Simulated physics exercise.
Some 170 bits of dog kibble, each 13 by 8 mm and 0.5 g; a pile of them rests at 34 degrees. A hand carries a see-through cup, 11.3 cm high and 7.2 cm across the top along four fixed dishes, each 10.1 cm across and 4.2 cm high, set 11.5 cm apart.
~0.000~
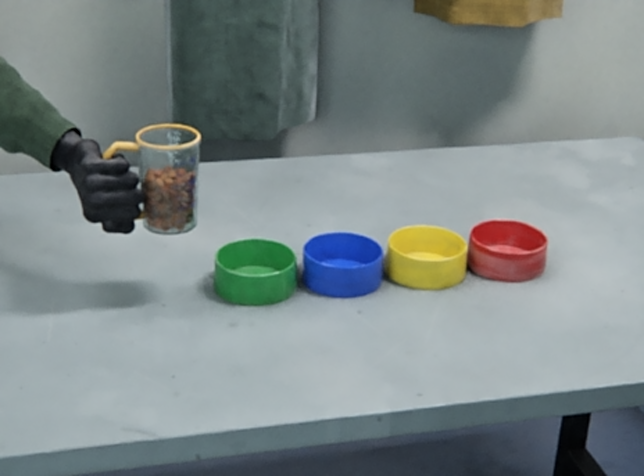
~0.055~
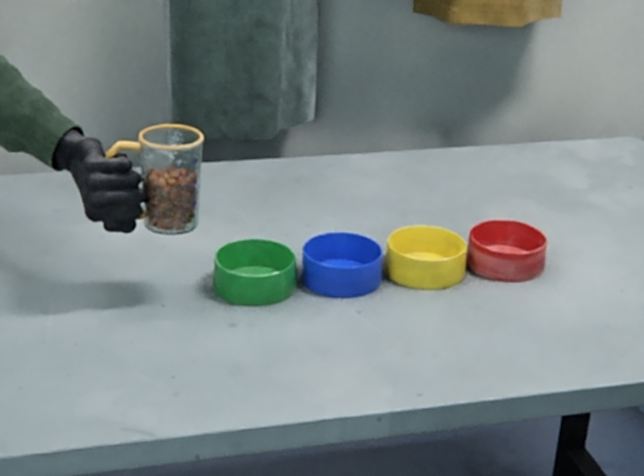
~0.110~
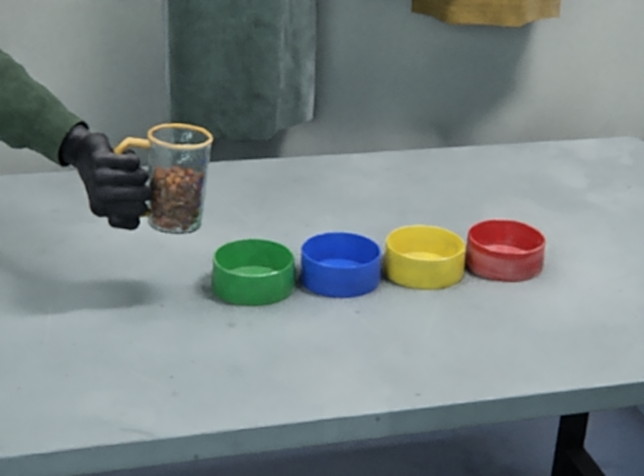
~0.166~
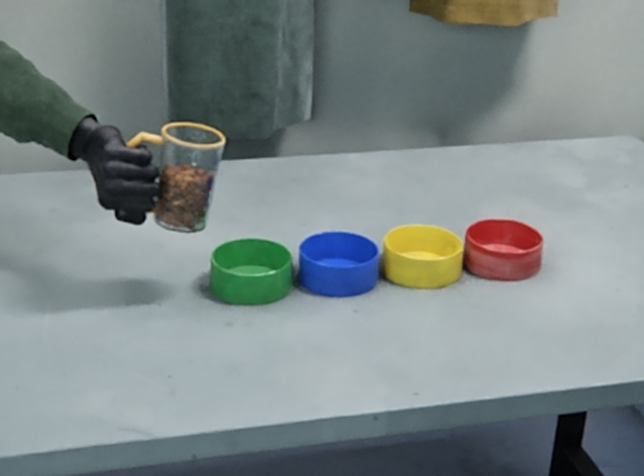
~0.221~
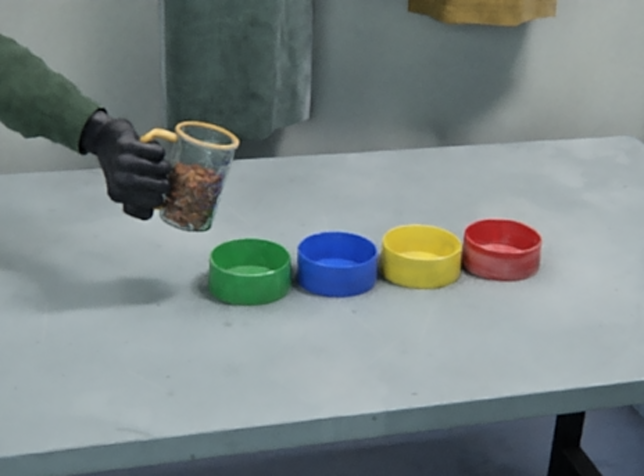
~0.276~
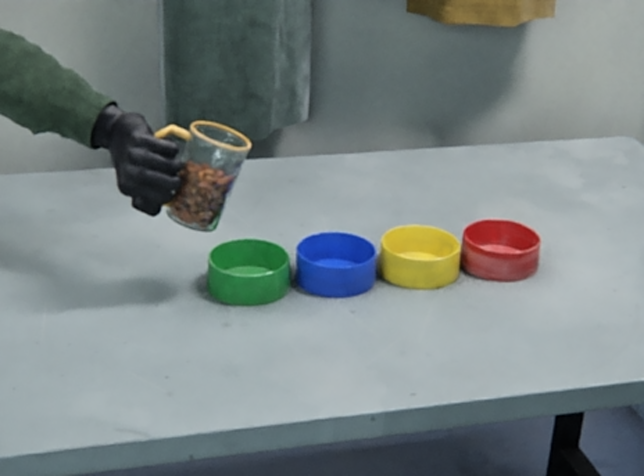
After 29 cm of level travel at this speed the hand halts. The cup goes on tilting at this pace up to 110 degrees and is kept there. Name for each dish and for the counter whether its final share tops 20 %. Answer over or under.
Red dish: Under; blue dish: Under; green dish: Under; yellow dish: Over; on the counter: Under.
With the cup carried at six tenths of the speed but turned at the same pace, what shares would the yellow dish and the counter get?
Yellow 80, counter 10.
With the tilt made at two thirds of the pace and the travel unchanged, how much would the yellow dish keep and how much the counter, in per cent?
Yellow 70; counter 0.
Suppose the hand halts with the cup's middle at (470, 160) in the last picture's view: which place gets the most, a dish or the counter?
Most goes to: Red.
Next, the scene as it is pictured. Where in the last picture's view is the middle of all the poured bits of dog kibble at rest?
Around (428, 258).
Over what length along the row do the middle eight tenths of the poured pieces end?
Roughly 6 cm.
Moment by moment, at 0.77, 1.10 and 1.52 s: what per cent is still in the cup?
About 100, 100, 65.
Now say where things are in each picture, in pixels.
The first picture shows cup at (169, 181), tilt 0 degrees, lip at (198, 135), moved 0.0 cm; middle of the pieces at (164, 195); green dish at (256, 257); blue dish at (343, 250); yellow dish at (428, 243); red dish at (509, 236).
The second picture shows cup at (171, 181), tilt 1 degrees, lip at (201, 136), moved 0.3 cm; middle of the pieces at (166, 195).
The third picture shows cup at (177, 180), tilt 4 degrees, lip at (210, 137), moved 1.3 cm; middle of the pieces at (171, 194).
The fourth picture shows cup at (187, 179), tilt 9 degrees, lip at (223, 138), moved 2.6 cm; middle of the pieces at (179, 192).
The fifth picture shows cup at (196, 178), tilt 14 degrees, lip at (236, 140), moved 4.0 cm; middle of the pieces at (187, 191).
The sixth picture shows cup at (206, 178), tilt 19 degrees, lip at (249, 143), moved 5.4 cm; middle of the pieces at (196, 190); green dish at (249, 257); blue dish at (336, 250); yellow dish at (421, 243); red dish at (502, 236). The cup turns about 90 degrees a second and travels 25 cm a second.
After 0.77 s, tilt 62 degrees; cup holds 100 %.
Then, at 1.10 s, tilt 91 degrees; cup holds 100 %.
After 1.52 s, tilt 110 degrees; cup holds 65 %, yellow 30 %.
In the end, at 3.6 s, red 0 %, blue 0 %, green 0 %, yellow 80 %, counter 5 %, cup 15 %.
